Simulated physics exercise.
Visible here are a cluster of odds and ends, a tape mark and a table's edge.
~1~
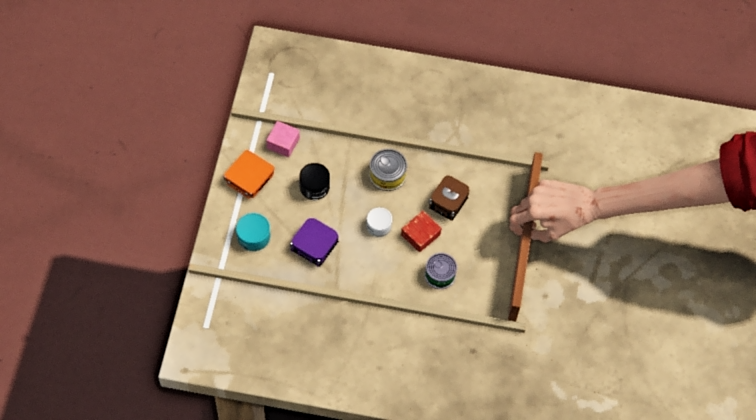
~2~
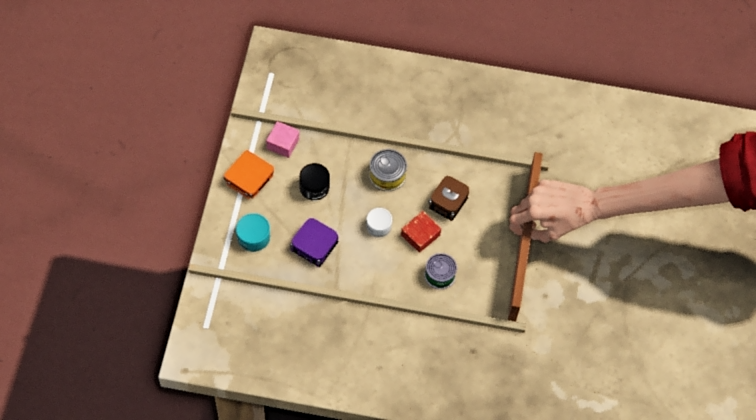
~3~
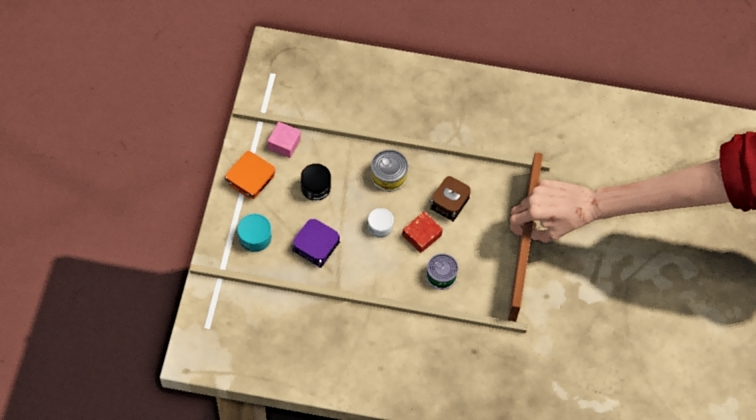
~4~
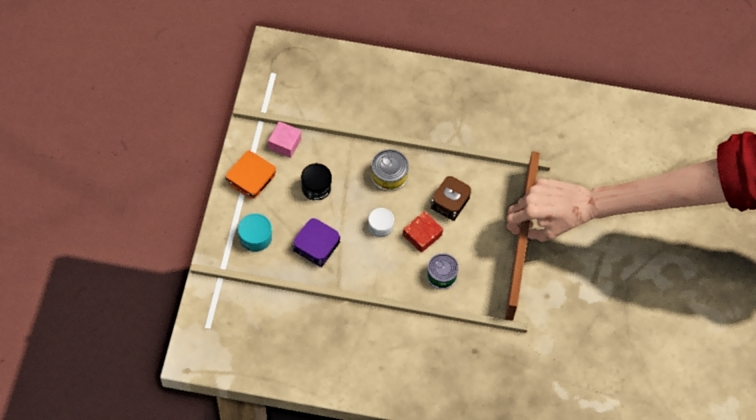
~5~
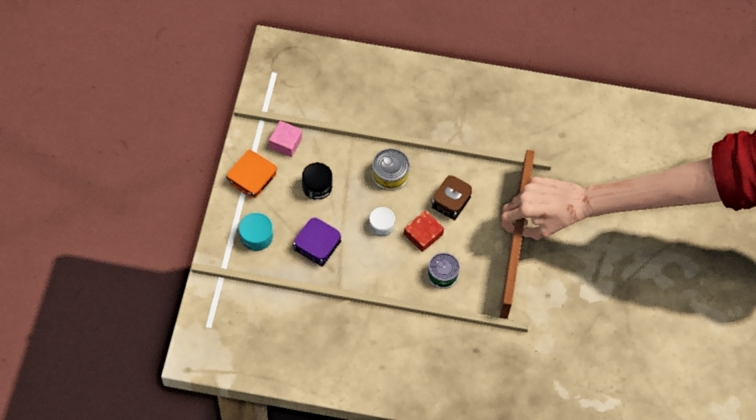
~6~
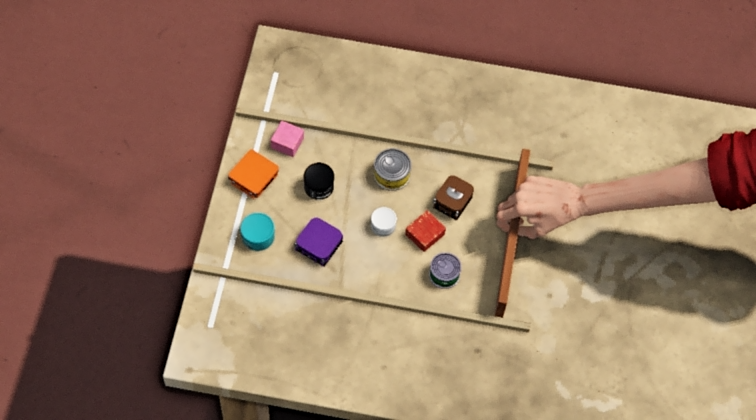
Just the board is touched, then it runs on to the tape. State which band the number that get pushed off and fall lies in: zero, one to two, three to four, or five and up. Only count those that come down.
The number of pieces cleared off the edge is going to be five or above.
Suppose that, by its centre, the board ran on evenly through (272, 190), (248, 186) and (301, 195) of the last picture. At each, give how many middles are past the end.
2; 6; 0.
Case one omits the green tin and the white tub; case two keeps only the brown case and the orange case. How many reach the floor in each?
Try one: 4; try two: 4.
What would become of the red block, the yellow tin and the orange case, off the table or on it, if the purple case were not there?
The red block remains - the yellow tin remains - the orange case ends up below.
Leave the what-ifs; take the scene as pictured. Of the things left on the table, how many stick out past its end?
Things overhanging at the end: 1.
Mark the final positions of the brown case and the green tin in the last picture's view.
Final spots - brown case (236, 167), green tin (219, 230).
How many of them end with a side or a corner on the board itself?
The count in contact is 4.
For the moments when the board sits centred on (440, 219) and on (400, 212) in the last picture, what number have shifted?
I count 3 first and 5 after.
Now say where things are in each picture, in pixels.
In the first frame, orange case (250, 175); turquoise tub (253, 232); pink block (283, 139); board (526, 236); tape (240, 194).
In the second frame, turquoise tub (253, 233); purple case (315, 242).
In the third frame, pink block (284, 140); brown case (451, 199).
In the fourth frame, orange case (251, 176); black tub (316, 182).
In the fifth frame, turquoise tub (256, 232); green tin (444, 271).
In the sixth frame, orange case (254, 175); turquoise tub (258, 232); pink block (287, 139); board (513, 232); tape (245, 194).
Early on, none off yet; orange case at rest near (254, 175); turquoise tub at rest near (258, 232); pink block at rest near (287, 139).
A while later, none off yet; orange case travelled about its own width near (220, 169); turquoise tub travelled well along near (201, 220); pink block travelled about its own width near (259, 131).
Finally, the number that fall off is five or more; lost, white tub, purple case, black tub, pink block, turquoise tub and orange case.
